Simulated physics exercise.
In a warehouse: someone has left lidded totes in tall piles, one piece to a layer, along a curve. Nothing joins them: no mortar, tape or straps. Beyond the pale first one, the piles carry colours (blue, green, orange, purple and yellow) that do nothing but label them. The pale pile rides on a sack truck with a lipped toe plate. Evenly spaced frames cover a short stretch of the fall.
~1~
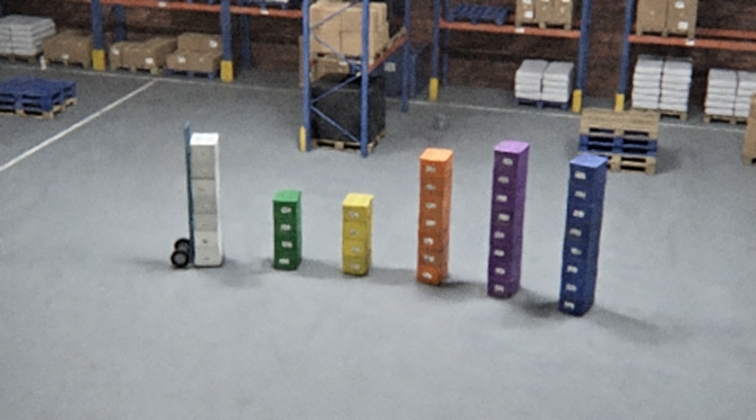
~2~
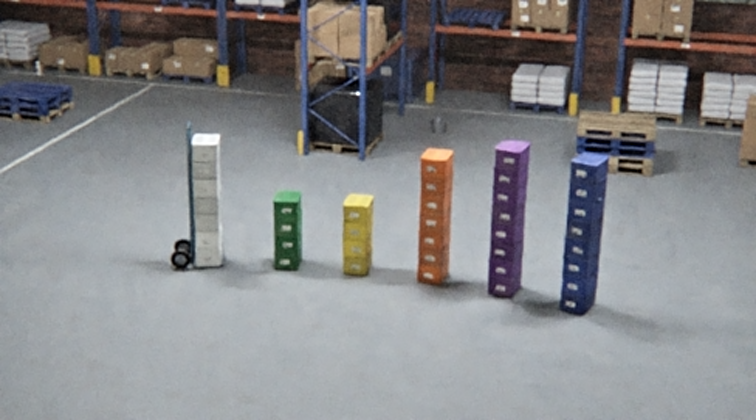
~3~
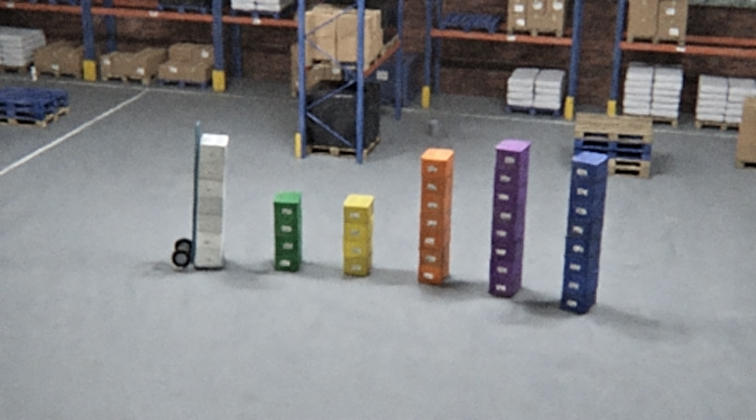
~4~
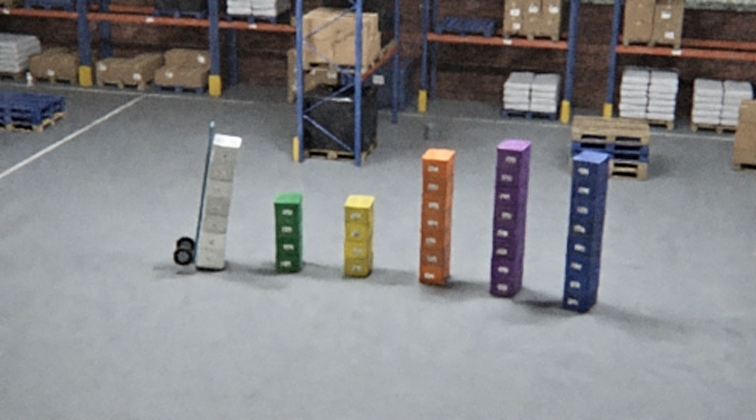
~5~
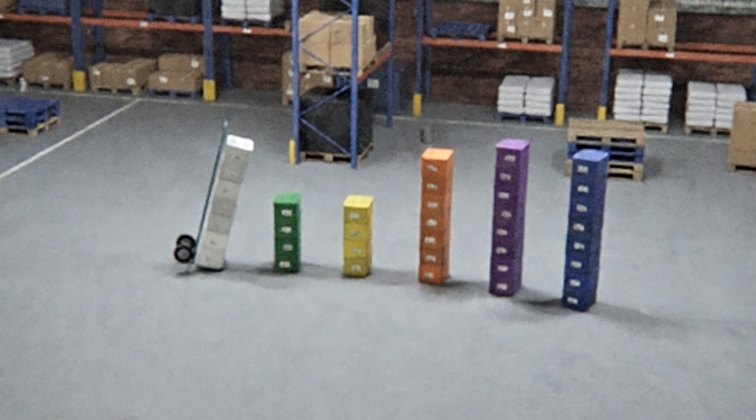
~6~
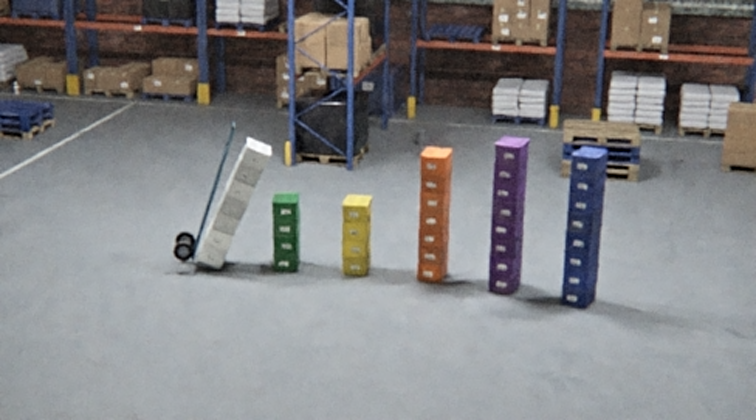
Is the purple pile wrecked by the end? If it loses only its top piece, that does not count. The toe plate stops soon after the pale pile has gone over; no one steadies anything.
No.
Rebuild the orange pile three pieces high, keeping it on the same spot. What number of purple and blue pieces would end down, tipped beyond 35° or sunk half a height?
That comes to purple 0, then blue 0.
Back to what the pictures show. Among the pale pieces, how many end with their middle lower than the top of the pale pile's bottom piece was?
I make it 5 all told.
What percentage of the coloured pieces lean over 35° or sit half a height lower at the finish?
Around 20 percent.
Soon after the last picture, 7 of the pale pile down; none of the 8 purple totes down (0 of 31 in all colours); top purple tote unmoved.
A little later, 7 of the pale pile down; none of the 8 purple totes down (0 of 31 in all colours); top purple tote unmoved; top green tote leaning a little.
Later still, 7 of the pale pile down; none of the 8 purple totes down (3 of 31 in all colours); top purple tote unmoved; top green tote leaning steeply, about its own height lower.
After that, 7 of the pale pile down; none of the 8 purple totes down (6 of 31 in all colours); top purple tote unmoved; top yellow tote leaning steeply, about its own height lower.
At rest, 7 of the pale pile down; none of the 8 purple totes down (6 of 31 in all colours); top purple tote unmoved; top green tote leaning well over, some two heights lower. As the last picture would show them, middles, top purple tote near (512, 151), top green tote near (356, 235).
